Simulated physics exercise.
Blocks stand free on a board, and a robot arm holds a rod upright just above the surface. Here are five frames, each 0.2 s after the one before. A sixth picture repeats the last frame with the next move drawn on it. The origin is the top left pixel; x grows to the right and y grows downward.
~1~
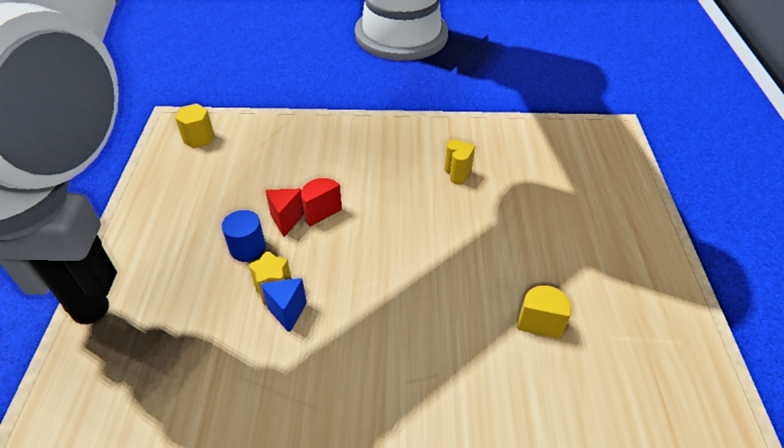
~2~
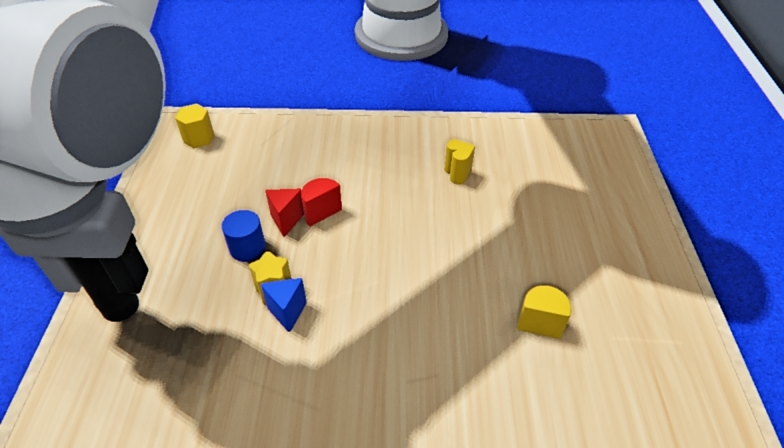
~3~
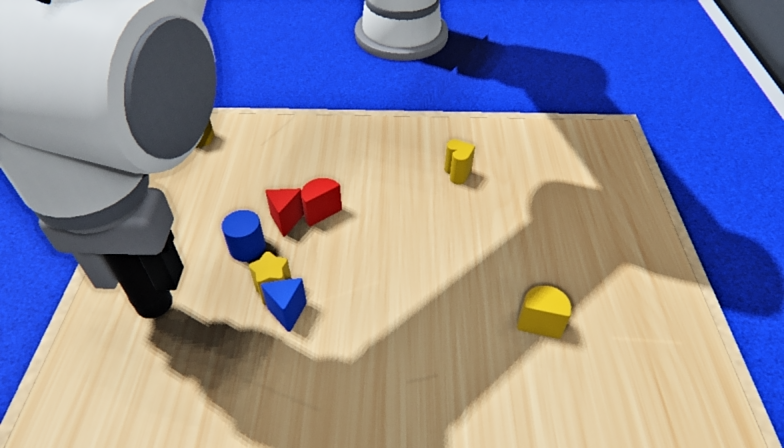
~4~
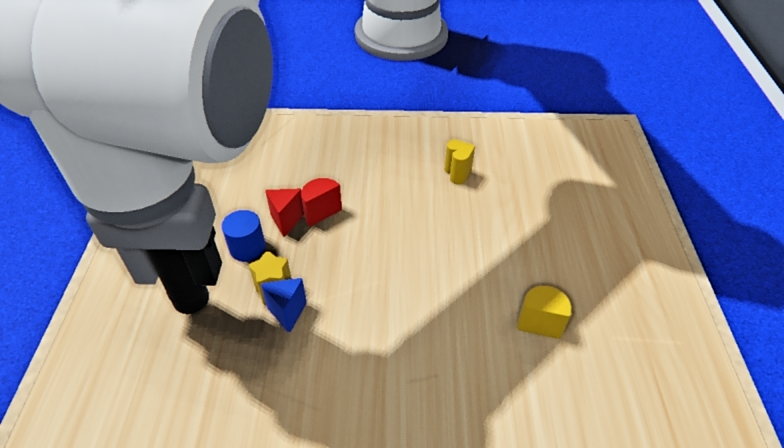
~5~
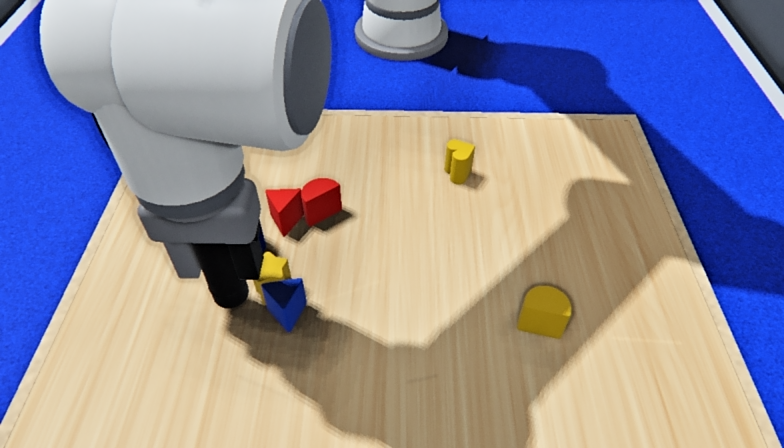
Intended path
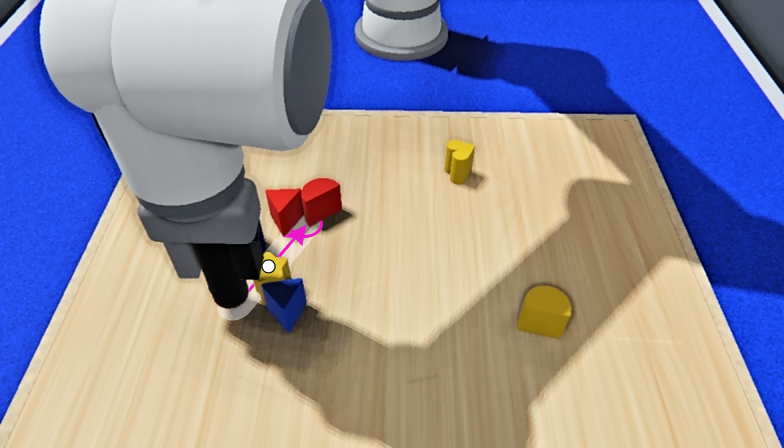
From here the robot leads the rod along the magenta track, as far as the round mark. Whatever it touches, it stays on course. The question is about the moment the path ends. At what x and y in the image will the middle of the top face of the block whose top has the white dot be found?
I predict (289, 256).
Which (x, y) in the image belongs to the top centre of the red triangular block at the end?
It should be at (285, 179) by then.
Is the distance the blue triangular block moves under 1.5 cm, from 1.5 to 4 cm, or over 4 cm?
By the end of the path, it will have gone short of 1.5 cm.
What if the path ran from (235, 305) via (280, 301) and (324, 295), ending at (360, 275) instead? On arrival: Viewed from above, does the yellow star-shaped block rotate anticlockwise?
That would be a yes.
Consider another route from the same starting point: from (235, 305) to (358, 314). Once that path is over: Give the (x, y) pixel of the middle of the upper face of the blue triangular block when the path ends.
At the end it should sit near (363, 316).
The line goes straight from (235, 305) to (306, 225); the dot is on the yellow star-shaped block.
On the path given first. One third of the way, rod at (259, 265); yellow star-shaped block at (285, 259), turned 45° clockwise.
Two thirds of the way, rod at (283, 239); yellow star-shaped block at (289, 256), turned 70° clockwise.
At the end, rod at (304, 214); blue disc unmoved; yellow star-shaped block at (289, 256), turned 70° clockwise; red triangular block at (285, 179), turned 50° anticlockwise; blue triangular block unmoved; red half-round block at (327, 178).
